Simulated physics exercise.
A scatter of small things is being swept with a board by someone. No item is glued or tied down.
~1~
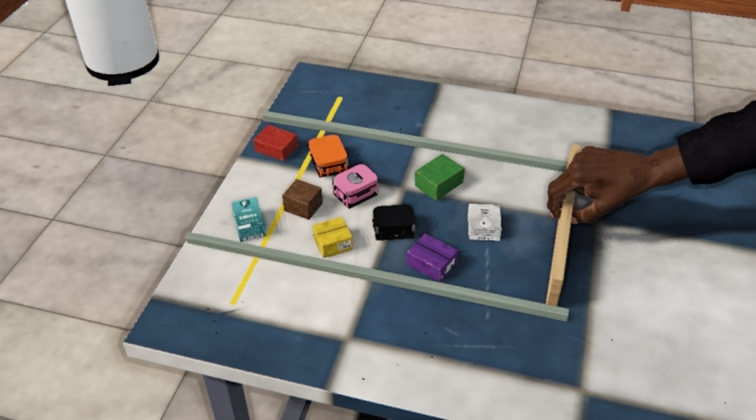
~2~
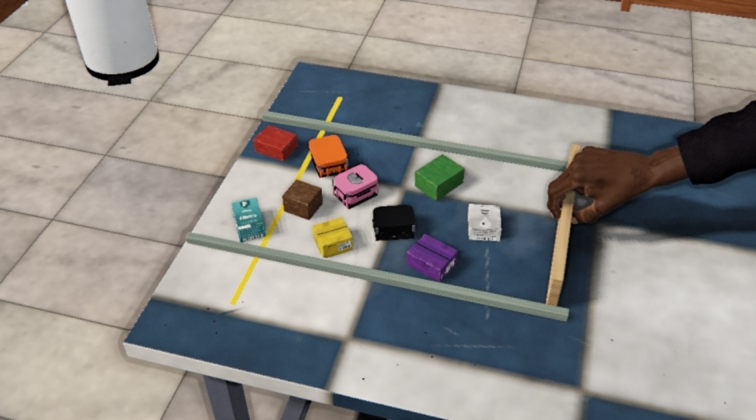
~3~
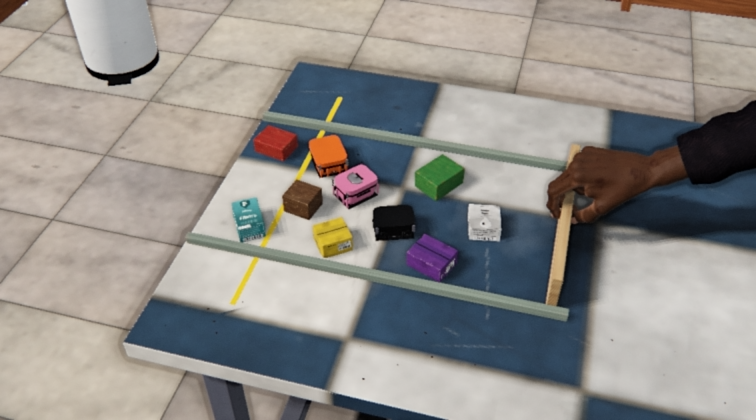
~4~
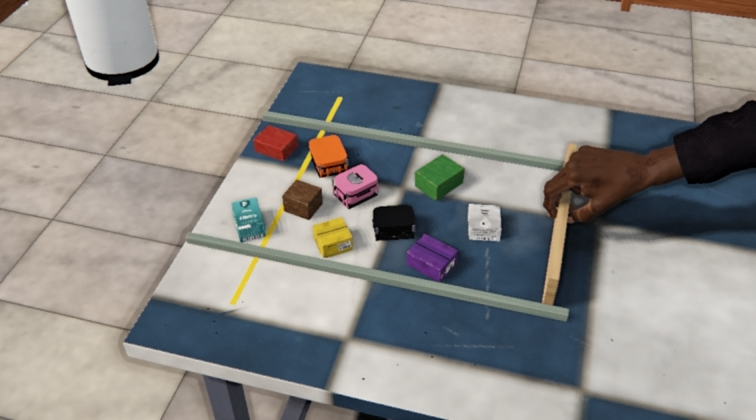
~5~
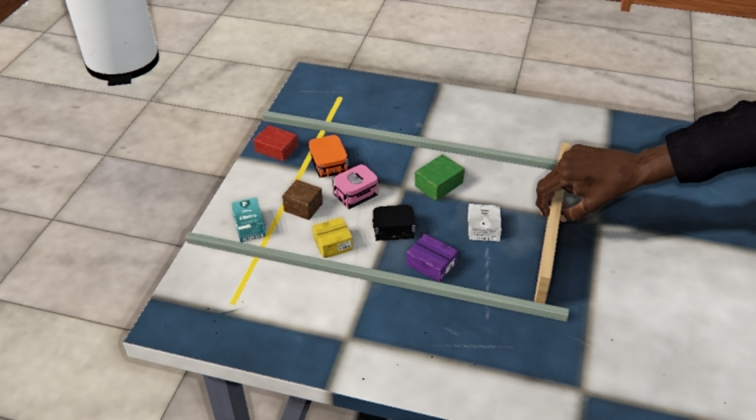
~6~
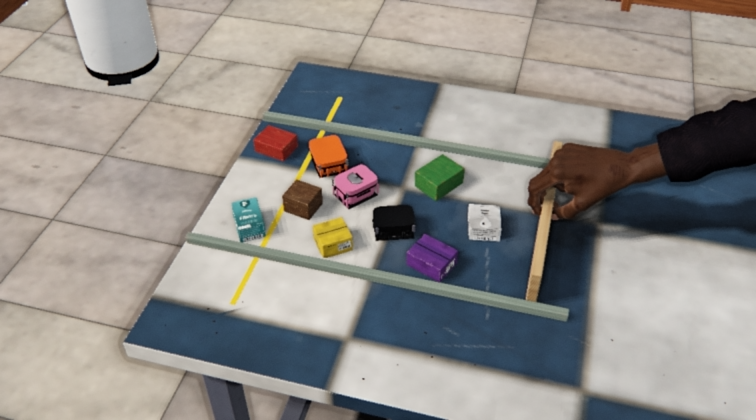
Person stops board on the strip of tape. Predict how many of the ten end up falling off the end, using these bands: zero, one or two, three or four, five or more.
The table is going to lose one piece, maybe two.
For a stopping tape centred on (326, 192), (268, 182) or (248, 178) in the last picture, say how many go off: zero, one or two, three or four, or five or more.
In turn: Not one, five or more, five or over.
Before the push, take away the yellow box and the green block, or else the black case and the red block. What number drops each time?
0, then 1.
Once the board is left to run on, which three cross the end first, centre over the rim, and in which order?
Order: Red block, then turquoise box, then brown block.
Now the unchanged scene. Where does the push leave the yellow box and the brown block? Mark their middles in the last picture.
Roughly (215, 224) for the first and roughly (218, 186) for the second.
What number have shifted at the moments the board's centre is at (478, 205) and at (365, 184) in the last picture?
At first I count 1, and then 8.
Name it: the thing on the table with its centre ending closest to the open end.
That'd be the brown block, foremost of the lot.
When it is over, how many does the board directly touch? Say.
At rest, 3 are in contact.
Soon after, none off yet; red block at rest near (276, 143); turquoise box at rest near (249, 220); brown block at rest near (303, 199).
In the end, the number that fall off is one or two; gone, turquoise box and red block.
